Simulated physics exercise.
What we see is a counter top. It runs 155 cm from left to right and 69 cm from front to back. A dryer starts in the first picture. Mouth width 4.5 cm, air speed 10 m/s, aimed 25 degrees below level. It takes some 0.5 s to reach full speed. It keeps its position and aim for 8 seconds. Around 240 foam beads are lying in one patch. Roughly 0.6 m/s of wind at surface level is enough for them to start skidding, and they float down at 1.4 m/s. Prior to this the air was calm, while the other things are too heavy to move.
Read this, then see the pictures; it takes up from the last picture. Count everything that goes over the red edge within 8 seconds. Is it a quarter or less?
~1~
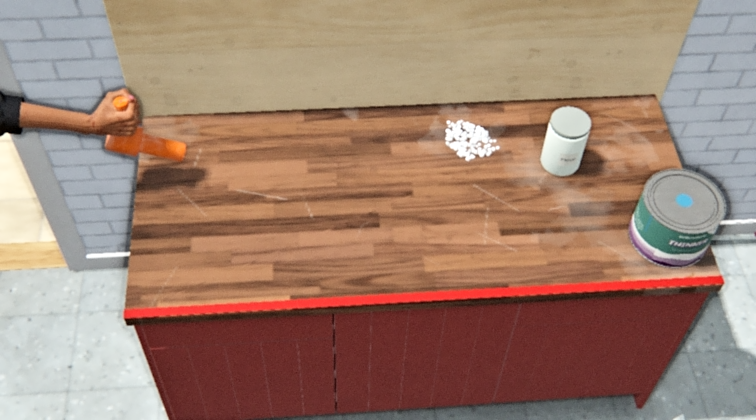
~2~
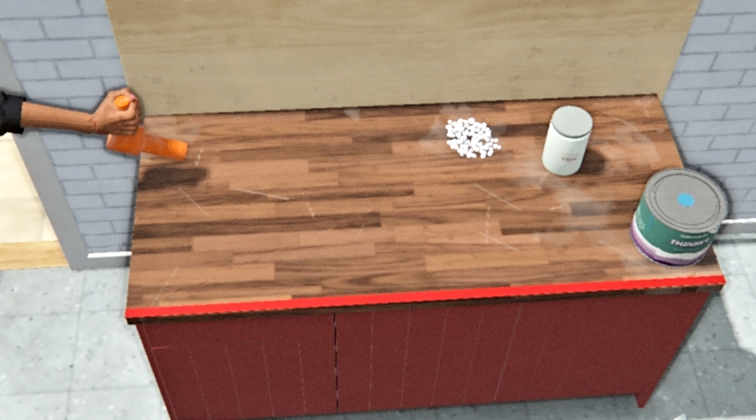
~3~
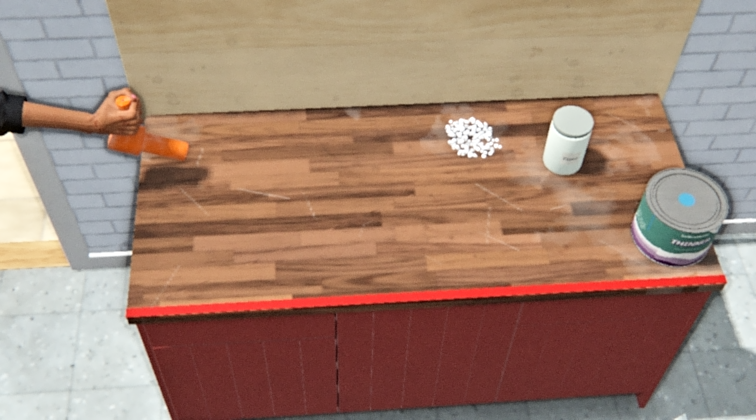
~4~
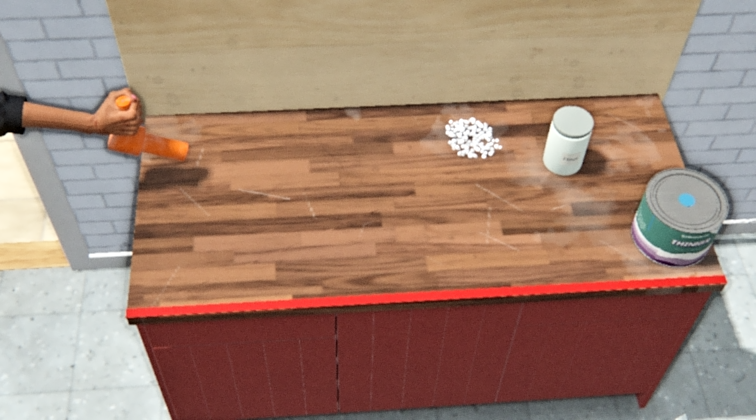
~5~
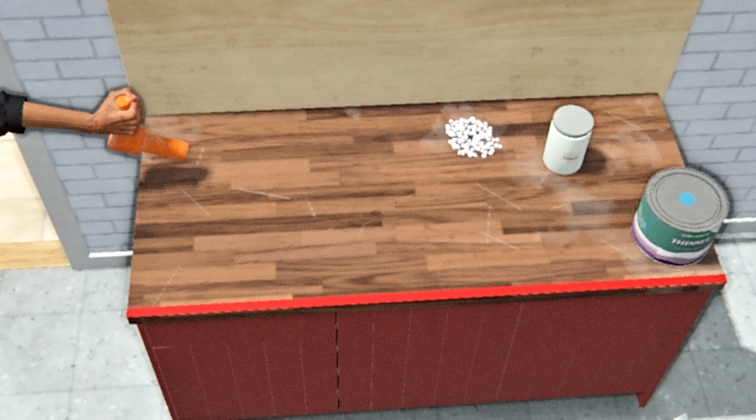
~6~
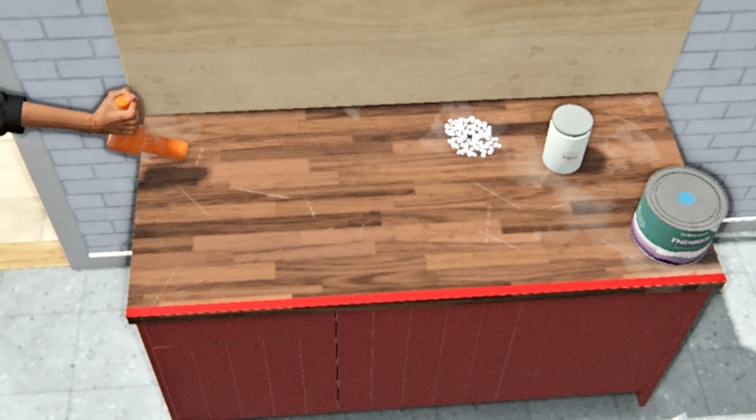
The quarter limit holds.
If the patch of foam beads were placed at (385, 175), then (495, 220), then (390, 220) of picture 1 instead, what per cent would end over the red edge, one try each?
First try 20 %, second 50 %, third 70 %.
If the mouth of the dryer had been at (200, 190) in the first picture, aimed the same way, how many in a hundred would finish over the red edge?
Then around 0 percent.
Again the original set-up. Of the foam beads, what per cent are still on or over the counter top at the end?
I'd put it at some 5 %.
Then, 1.2 s after the last picture the count stands so, 0 % are over the red edge.
Then, 2.1 s after the last picture the count stands so, 0 % are over the red edge.
Then, 4.0 s after the last picture the count stands so, 0 % are over the red edge.
Then, 7.6 s after the last picture, at the end, 0 % are over the red edge.
